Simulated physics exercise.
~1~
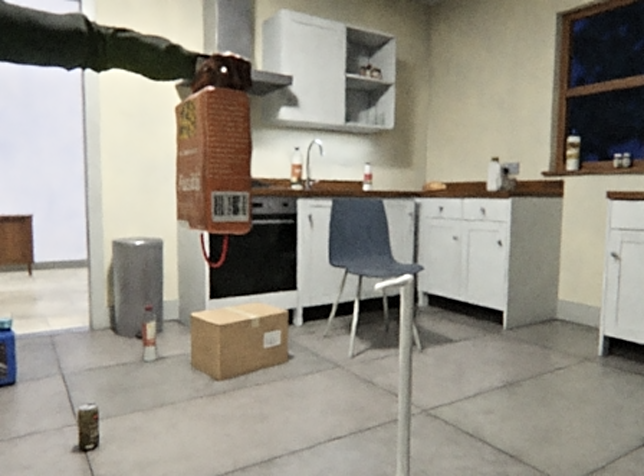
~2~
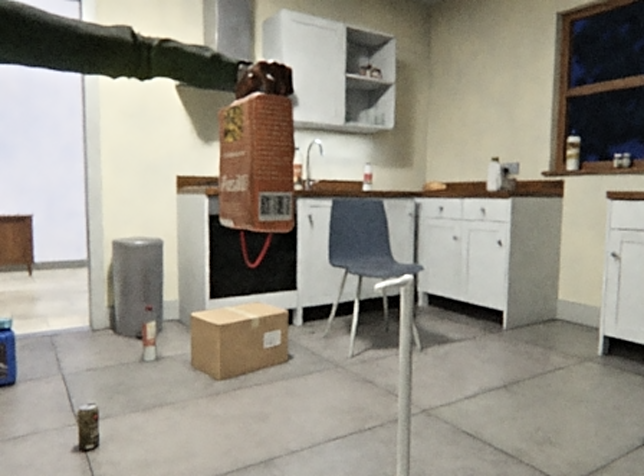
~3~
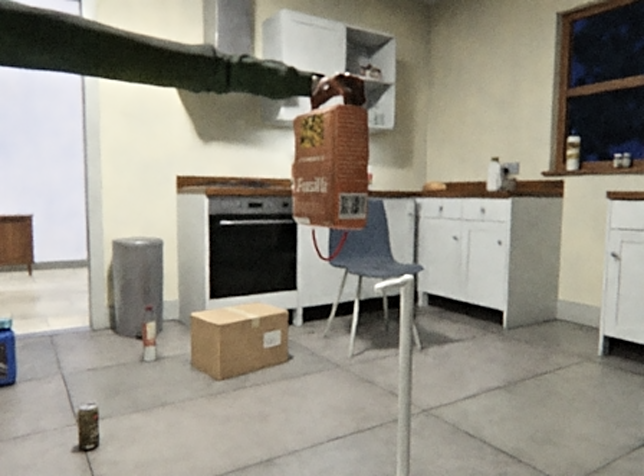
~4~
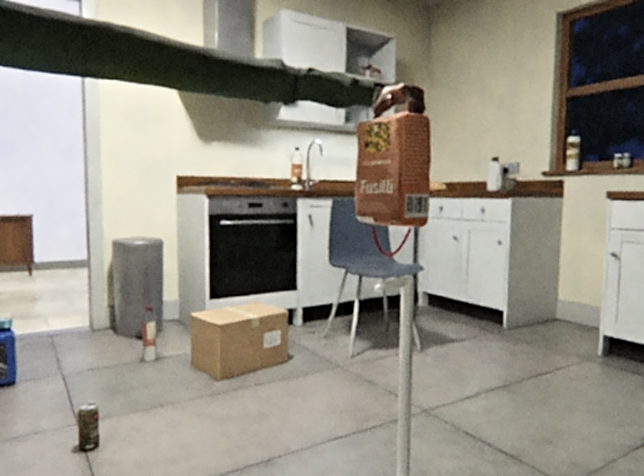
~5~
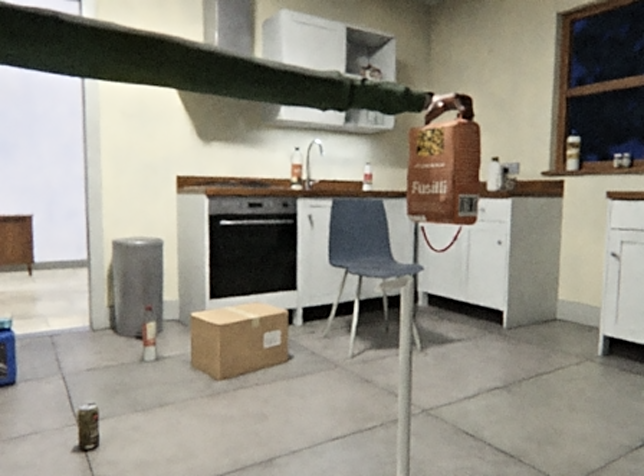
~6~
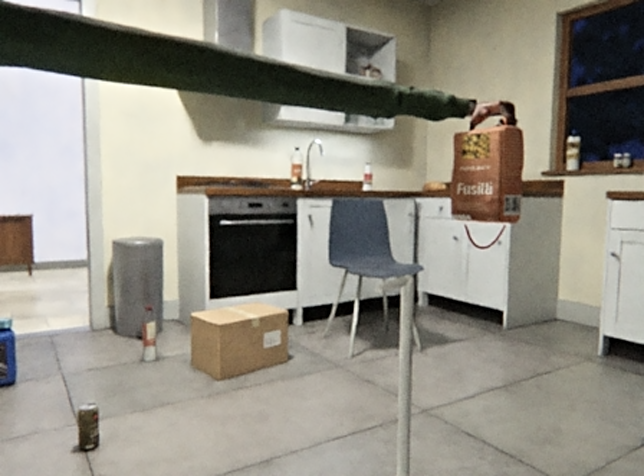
In a kitchen, a hand carries an orange fusilli bag rightward past a post without catching.
